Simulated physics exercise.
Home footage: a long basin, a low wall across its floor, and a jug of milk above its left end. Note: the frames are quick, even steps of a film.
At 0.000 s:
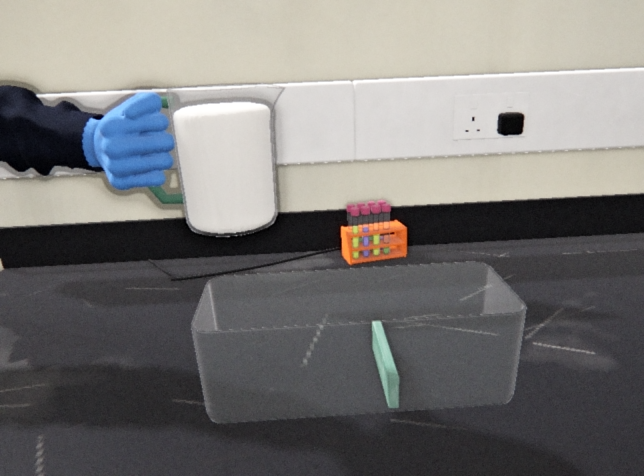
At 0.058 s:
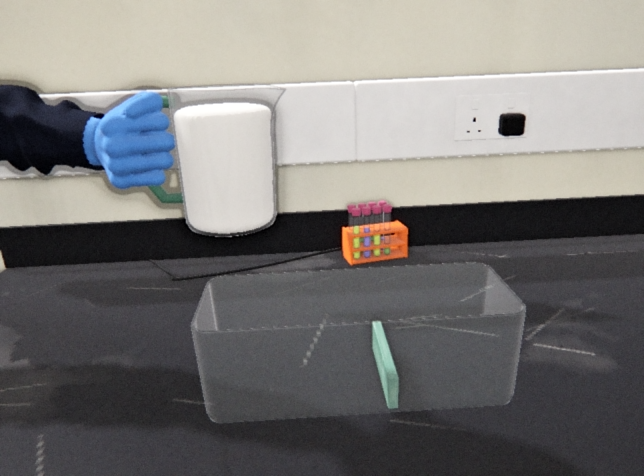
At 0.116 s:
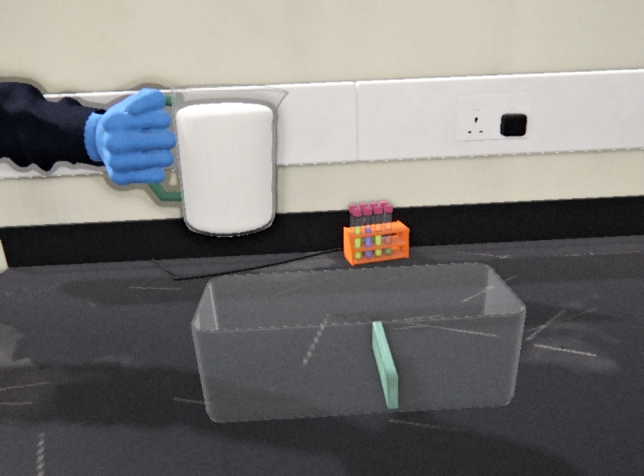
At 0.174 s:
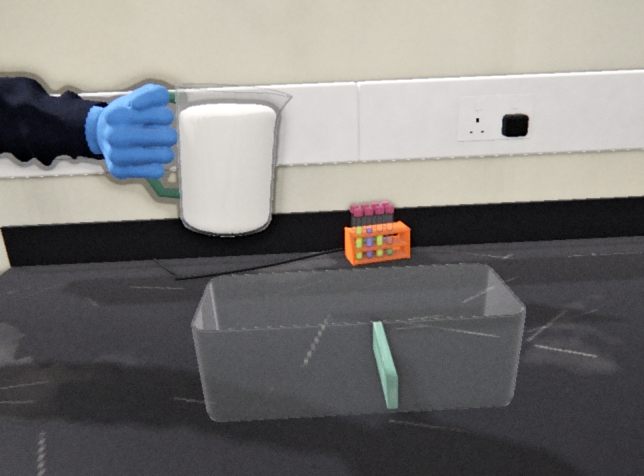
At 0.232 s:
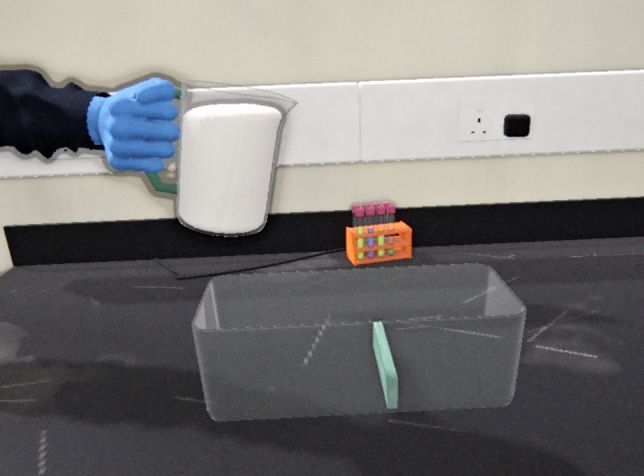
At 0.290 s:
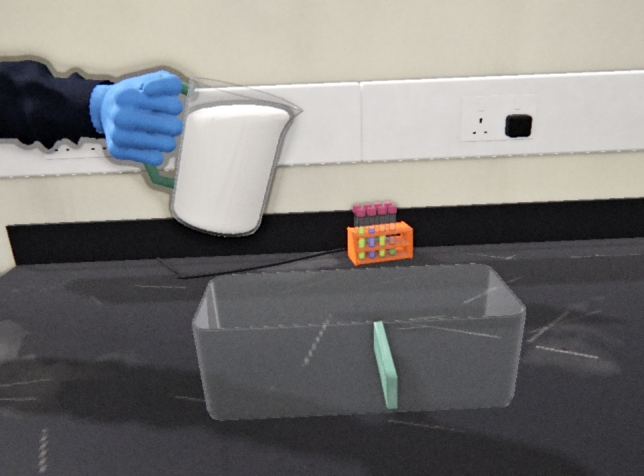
A blue-gloved hand slowly tilting a jug of milk rightward above the left end of a long clear basin with a low green wall.
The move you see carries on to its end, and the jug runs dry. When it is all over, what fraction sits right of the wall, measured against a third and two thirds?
I expect what gathers right of the wall to fall within one third to two thirds.
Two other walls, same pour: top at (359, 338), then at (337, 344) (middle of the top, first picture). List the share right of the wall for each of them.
Roughly 80 % and 95 %.
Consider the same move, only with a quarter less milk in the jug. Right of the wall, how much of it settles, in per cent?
Close to 20 per cent, more or less.
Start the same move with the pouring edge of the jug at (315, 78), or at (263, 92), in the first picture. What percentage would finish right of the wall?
The first gives 80 %, the second 5 %.
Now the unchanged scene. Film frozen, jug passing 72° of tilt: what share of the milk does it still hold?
80 per cent, roughly.
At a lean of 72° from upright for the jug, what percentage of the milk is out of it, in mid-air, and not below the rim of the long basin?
It works out to about 15 percent.
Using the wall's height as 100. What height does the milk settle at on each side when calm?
Left part: 40 per cent, right part: 50 per cent.
A moment on, the jug is tipped part way and 82 per cent is still to pour, 1 is left of the wall and 2 right of it.
Next, the jug is tipped right over and 32 per cent is still to pour, 18 is left of the wall and 28 right of it.
Then the jug is tipped right over and 3 per cent is still to pour, 52 is left of the wall and 39 right of it.
Later the jug is tipped right over and 0 per cent is still to pour, 58 is left of the wall and 40 right of it.
At rest 58 per cent lies left of the wall, 40 right of it and 2 outside.
